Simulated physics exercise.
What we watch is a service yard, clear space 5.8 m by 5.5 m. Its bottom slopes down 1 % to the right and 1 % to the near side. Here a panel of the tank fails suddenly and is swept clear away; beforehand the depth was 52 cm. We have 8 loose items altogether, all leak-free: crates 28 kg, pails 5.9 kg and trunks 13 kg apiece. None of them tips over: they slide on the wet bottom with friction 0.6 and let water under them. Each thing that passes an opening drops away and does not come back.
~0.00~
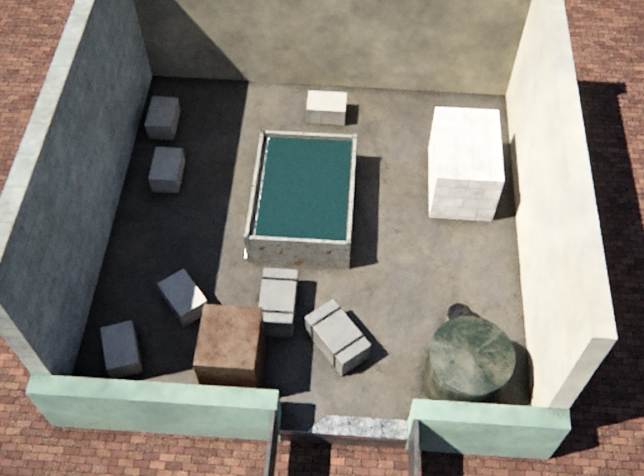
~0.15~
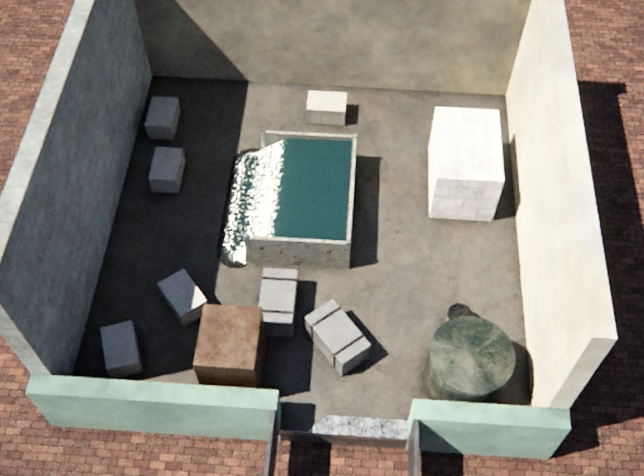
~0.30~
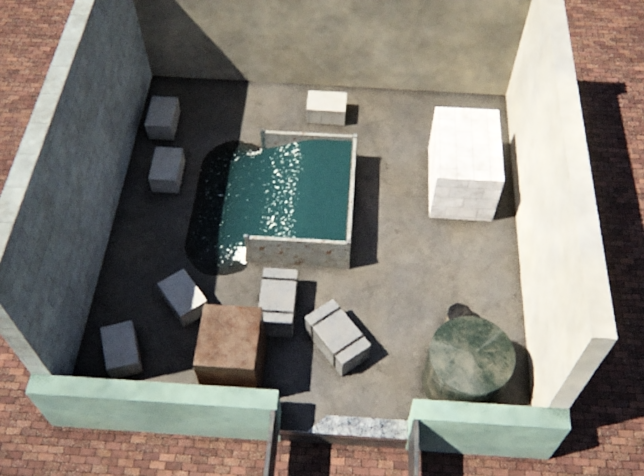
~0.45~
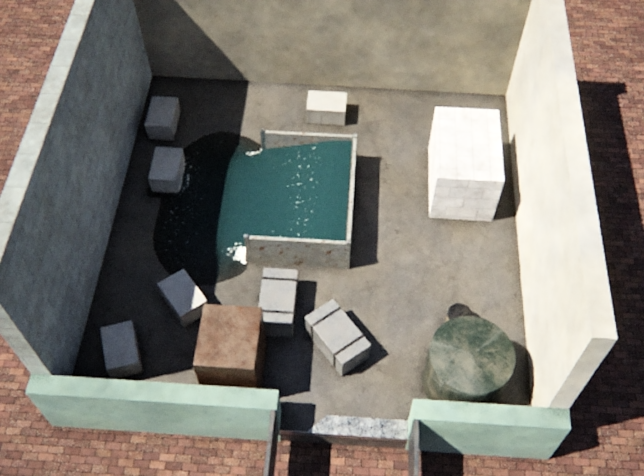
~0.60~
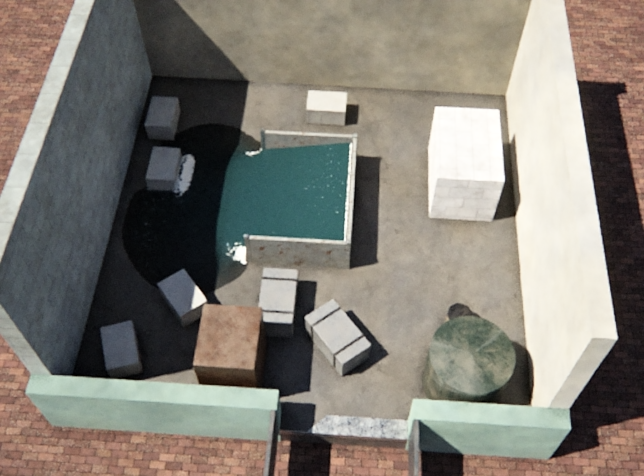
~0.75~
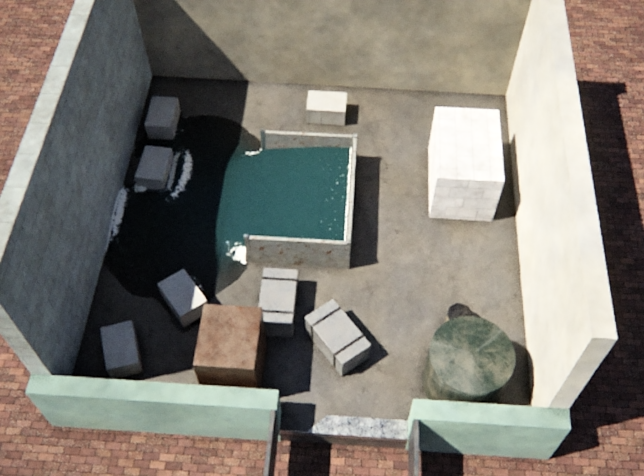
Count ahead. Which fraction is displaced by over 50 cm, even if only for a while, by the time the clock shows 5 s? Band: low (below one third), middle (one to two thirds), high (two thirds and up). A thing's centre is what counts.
Middle.
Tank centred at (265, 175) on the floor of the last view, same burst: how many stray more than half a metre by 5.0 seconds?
In that case the number is 3.
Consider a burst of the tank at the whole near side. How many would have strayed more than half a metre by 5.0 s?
That would give 2.
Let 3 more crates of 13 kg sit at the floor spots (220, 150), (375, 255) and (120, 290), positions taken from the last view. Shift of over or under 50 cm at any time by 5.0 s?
Respectively: Tops it; doesn't reach it; tops it.
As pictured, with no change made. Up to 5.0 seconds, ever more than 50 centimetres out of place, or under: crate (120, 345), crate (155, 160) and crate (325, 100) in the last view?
Well, in turn that's topping it, topping it, not reaching it.
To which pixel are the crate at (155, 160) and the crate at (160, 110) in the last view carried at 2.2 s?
About (160, 125) for the first and (165, 73) for the second.
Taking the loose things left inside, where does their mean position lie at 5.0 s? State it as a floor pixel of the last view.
Close to (288, 230).
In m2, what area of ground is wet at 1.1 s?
Wet area: Approx. 8.5 m2.
After 1.1 s 0 of 8 are over 50 cm from their spots; 0 afloat.
After 2.2 s 2 of 8 are over 50 cm from their spots; 2 afloat.
After 3.5 s 3 of 8 are over 50 cm from their spots; 2 afloat.
After 5.0 s 3 of 8 are over 50 cm from their spots, and 3 have been at some point; 1 afloat.
